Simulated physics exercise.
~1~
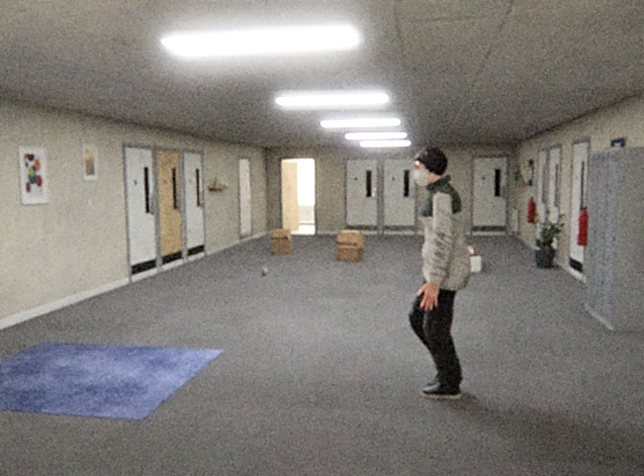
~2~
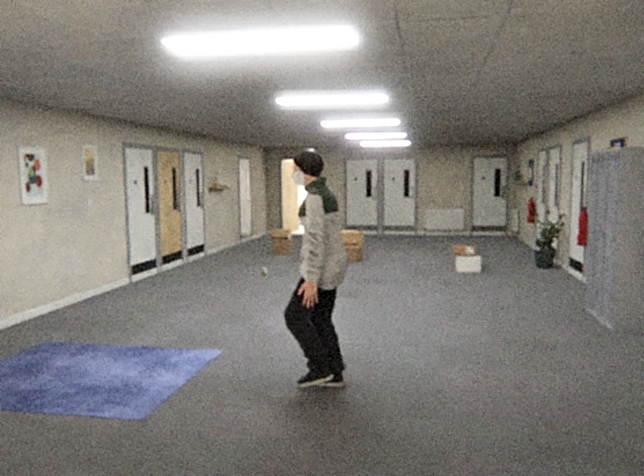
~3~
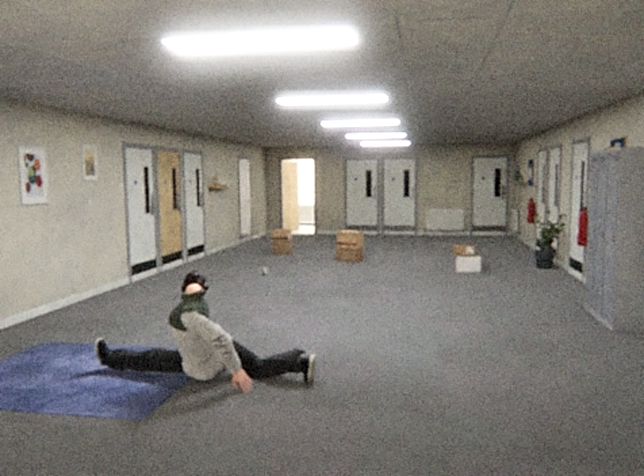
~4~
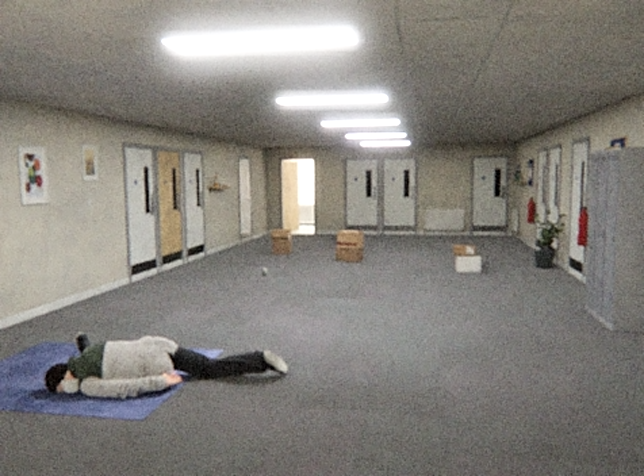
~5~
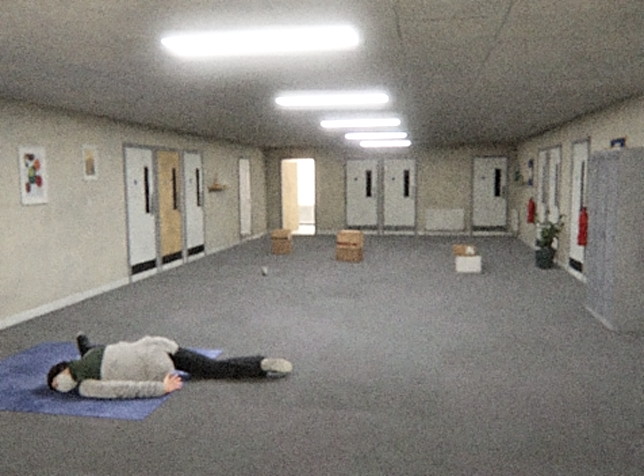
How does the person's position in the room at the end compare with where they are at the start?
At the start the person is upright on the bare carpet, right of the middle of the room. By the end they are lying down at the lower left, with their head and chest on the blue mat.
